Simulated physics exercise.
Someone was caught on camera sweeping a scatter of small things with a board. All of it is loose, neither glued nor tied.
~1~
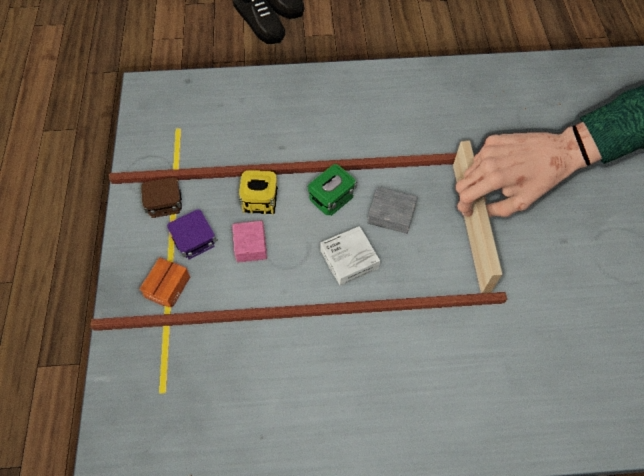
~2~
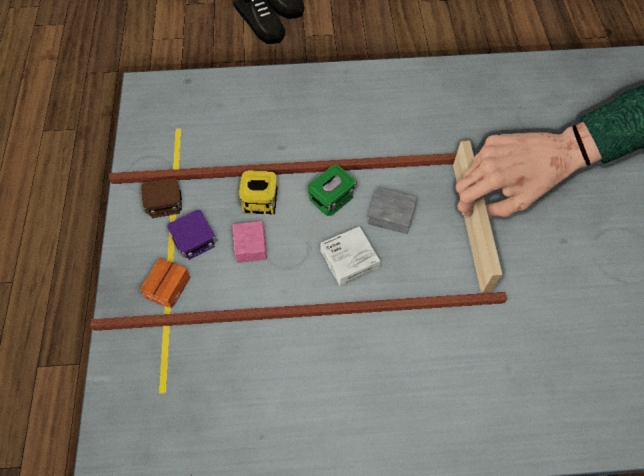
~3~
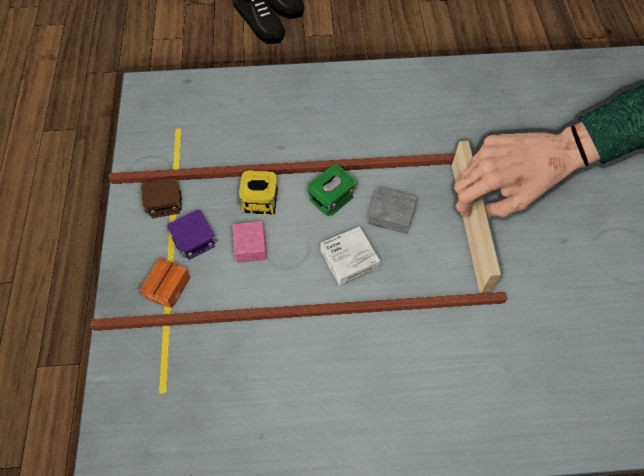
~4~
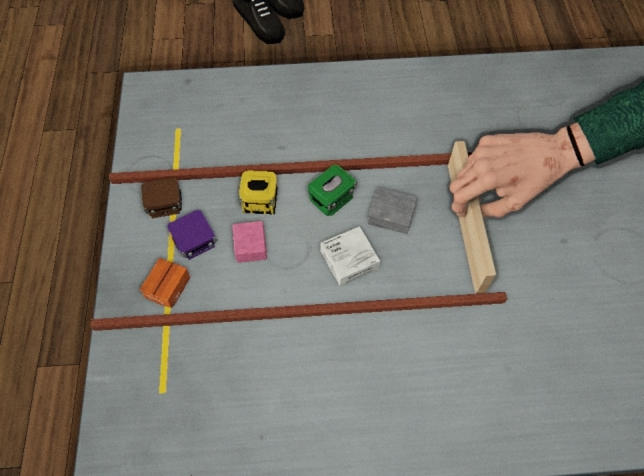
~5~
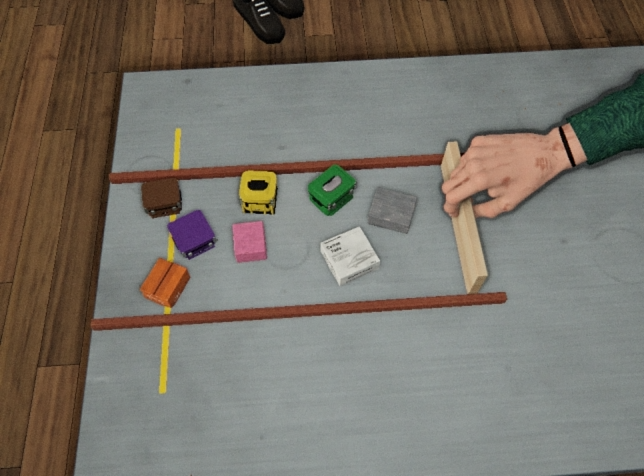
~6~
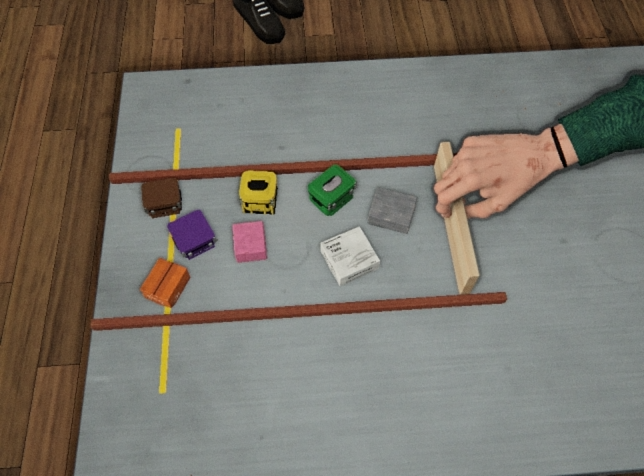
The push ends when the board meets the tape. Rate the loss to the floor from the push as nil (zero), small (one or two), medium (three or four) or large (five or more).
The loss is small.
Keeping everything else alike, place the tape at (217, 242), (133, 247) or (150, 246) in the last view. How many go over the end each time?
You'd get 0, then 5, then 5.
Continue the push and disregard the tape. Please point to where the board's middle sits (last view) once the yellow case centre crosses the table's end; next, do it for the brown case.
The middle is at (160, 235) when it's the yellow case, and at (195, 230) when it's the brown case.
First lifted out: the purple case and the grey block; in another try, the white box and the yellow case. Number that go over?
1, then 1.
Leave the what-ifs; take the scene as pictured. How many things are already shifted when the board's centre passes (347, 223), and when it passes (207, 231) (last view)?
One spot: 3. Other spot: 8.
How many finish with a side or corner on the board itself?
It's 3 of them.
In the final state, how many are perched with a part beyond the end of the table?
Answer: 3.
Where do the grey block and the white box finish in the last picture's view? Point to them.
In order, first (150, 231), then (146, 267).
Soon after, none off yet; brown case at rest near (163, 199); orange box at rest near (166, 283); purple case at rest near (193, 235).
In the end, the number that fall off is one or two; gone, purple case and brown case.
